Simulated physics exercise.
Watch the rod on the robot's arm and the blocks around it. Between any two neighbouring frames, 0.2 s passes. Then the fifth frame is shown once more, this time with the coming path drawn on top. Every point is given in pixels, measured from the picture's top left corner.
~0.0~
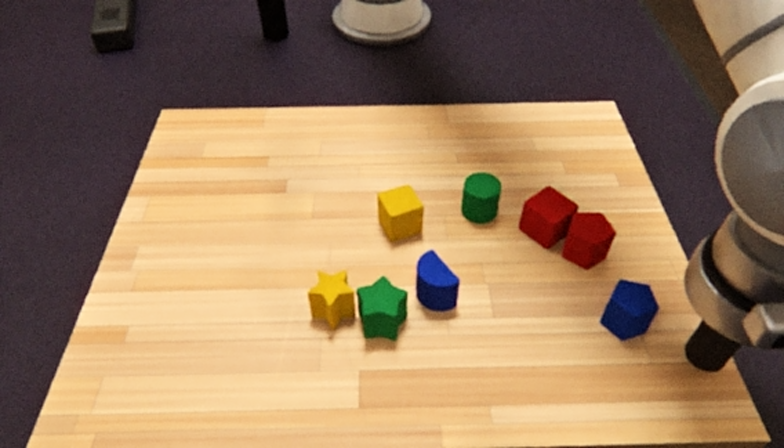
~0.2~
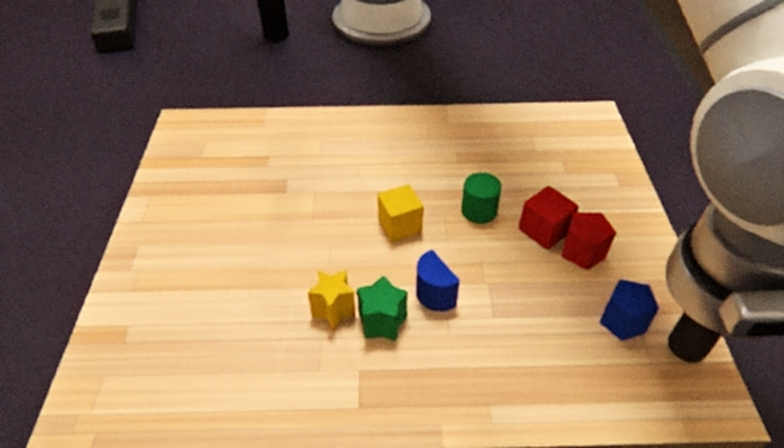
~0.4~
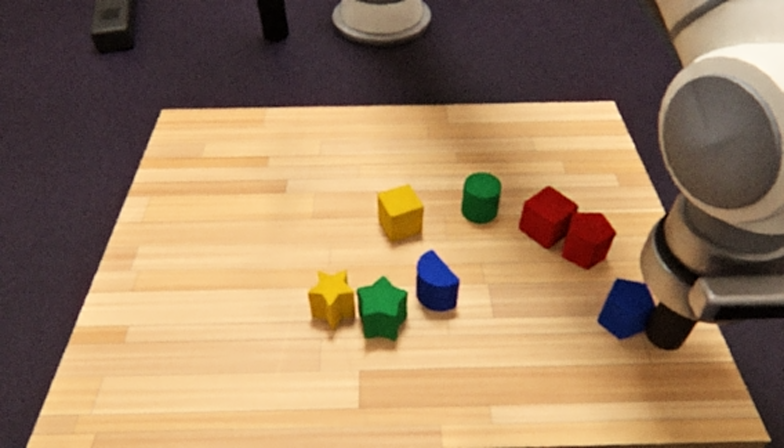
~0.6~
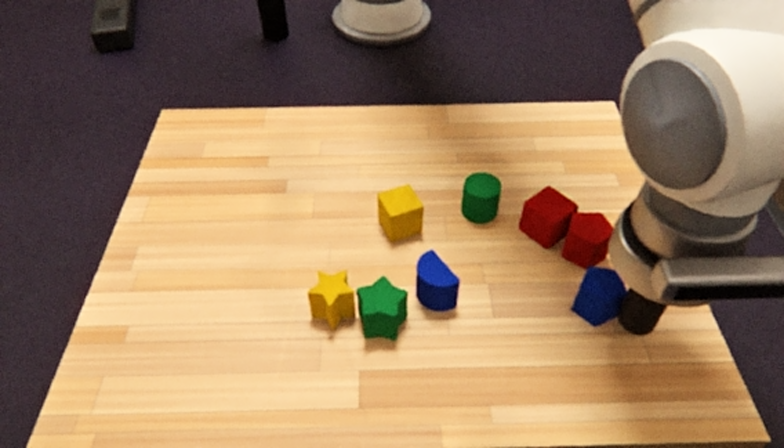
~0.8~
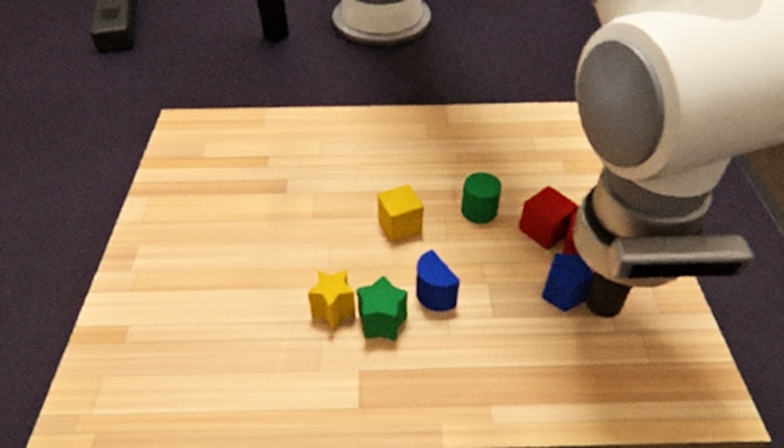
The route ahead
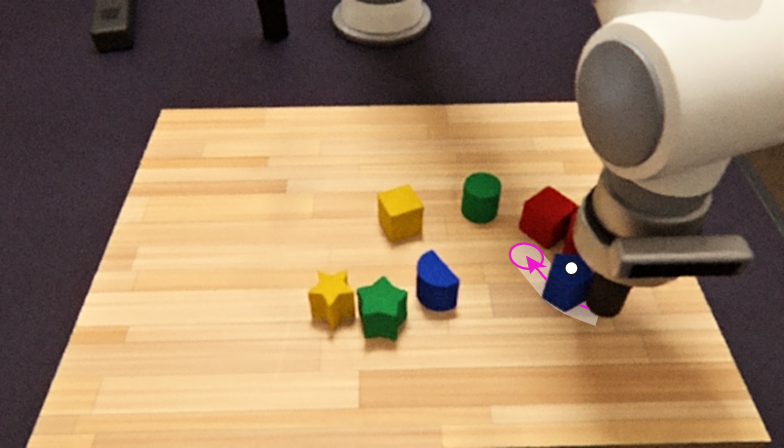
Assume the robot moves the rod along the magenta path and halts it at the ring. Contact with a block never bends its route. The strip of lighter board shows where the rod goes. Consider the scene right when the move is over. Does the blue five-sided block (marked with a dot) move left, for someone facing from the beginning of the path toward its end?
That would be a yes.
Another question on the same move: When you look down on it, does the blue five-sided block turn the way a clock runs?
I expect not.
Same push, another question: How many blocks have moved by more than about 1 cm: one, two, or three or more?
I'd say just one block gets shifted by more than about 1 cm.
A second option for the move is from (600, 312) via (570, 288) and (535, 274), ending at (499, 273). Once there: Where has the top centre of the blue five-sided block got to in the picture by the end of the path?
Its top centre lands on (468, 247).
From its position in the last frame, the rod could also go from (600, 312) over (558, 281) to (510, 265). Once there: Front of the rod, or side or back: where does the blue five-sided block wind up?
It is still ahead of the rod.
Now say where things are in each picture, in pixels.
In the first frame, tip of the rod (705, 355), middles of tops, red square piece (552, 204), blue five-sided block (635, 297).
In the second frame, rod (687, 347), nothing pushed.
In the third frame, rod (664, 335), blue five-sided block (632, 295).
In the fourth frame, rod (636, 320), blue five-sided block (604, 282).
In the fifth frame, rod (603, 303), red square piece (552, 204), blue five-sided block (571, 268).
The line goes from (600, 312) via (567, 299) and (545, 278), ending at (526, 256); the dot is on the blue five-sided block.
The first path, step by step. Halfway along, rod (556, 279); blue five-sided block (526, 248), turned 25° anticlockwise.
At the end, rod (529, 247); red square piece unmoved; blue five-sided block (497, 232), turned 70° anticlockwise.
